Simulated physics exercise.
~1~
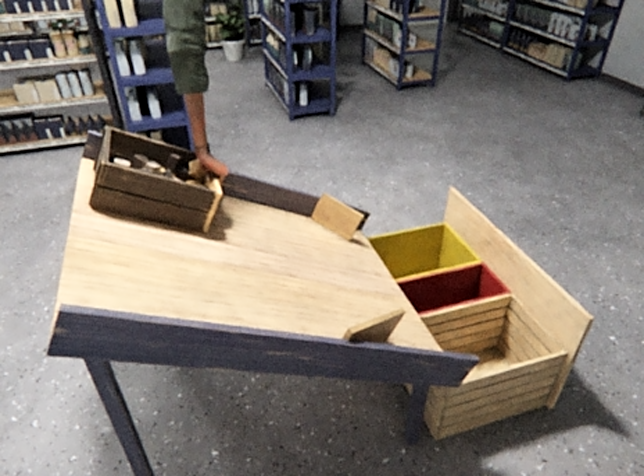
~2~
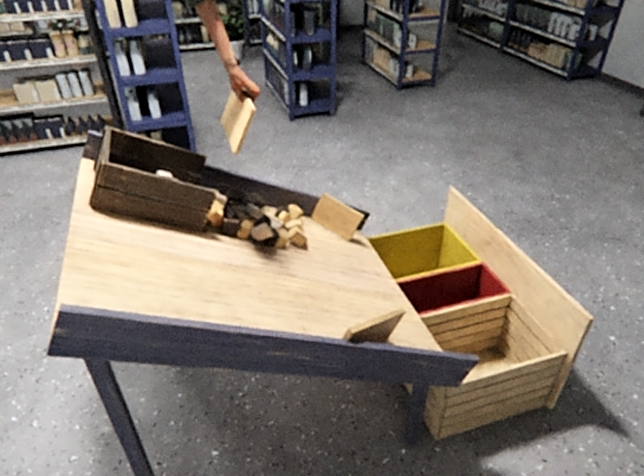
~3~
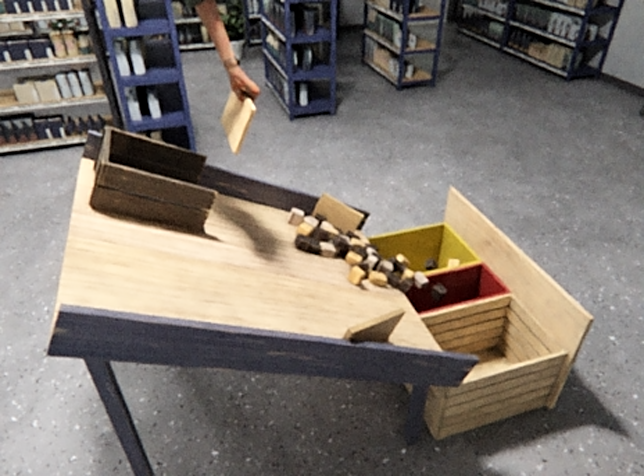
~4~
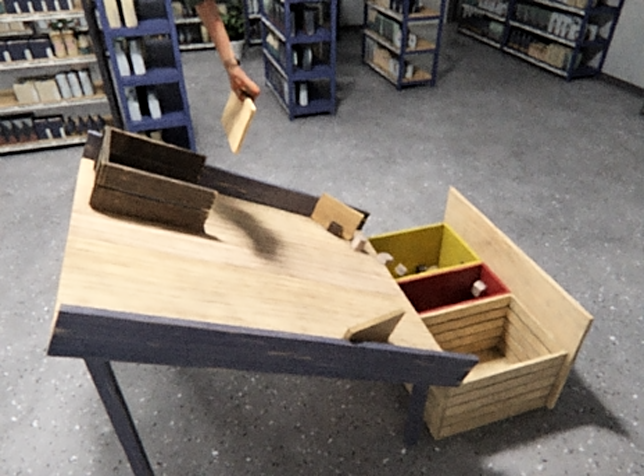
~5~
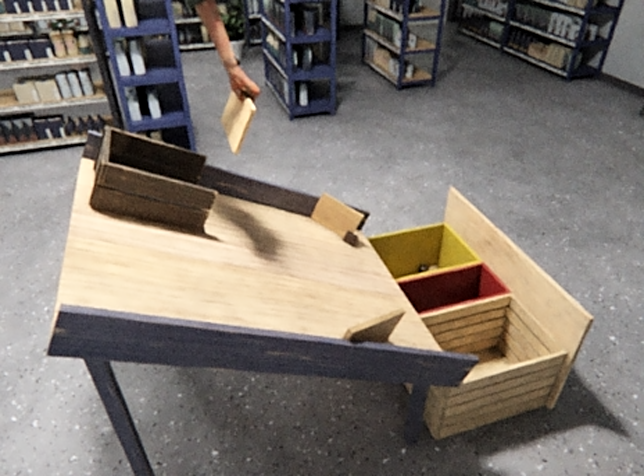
Wooden blocks tumbling down a sloped table into yellow and red bins after a hand lifts the dark pen's gate, leaving the slope looking clear.
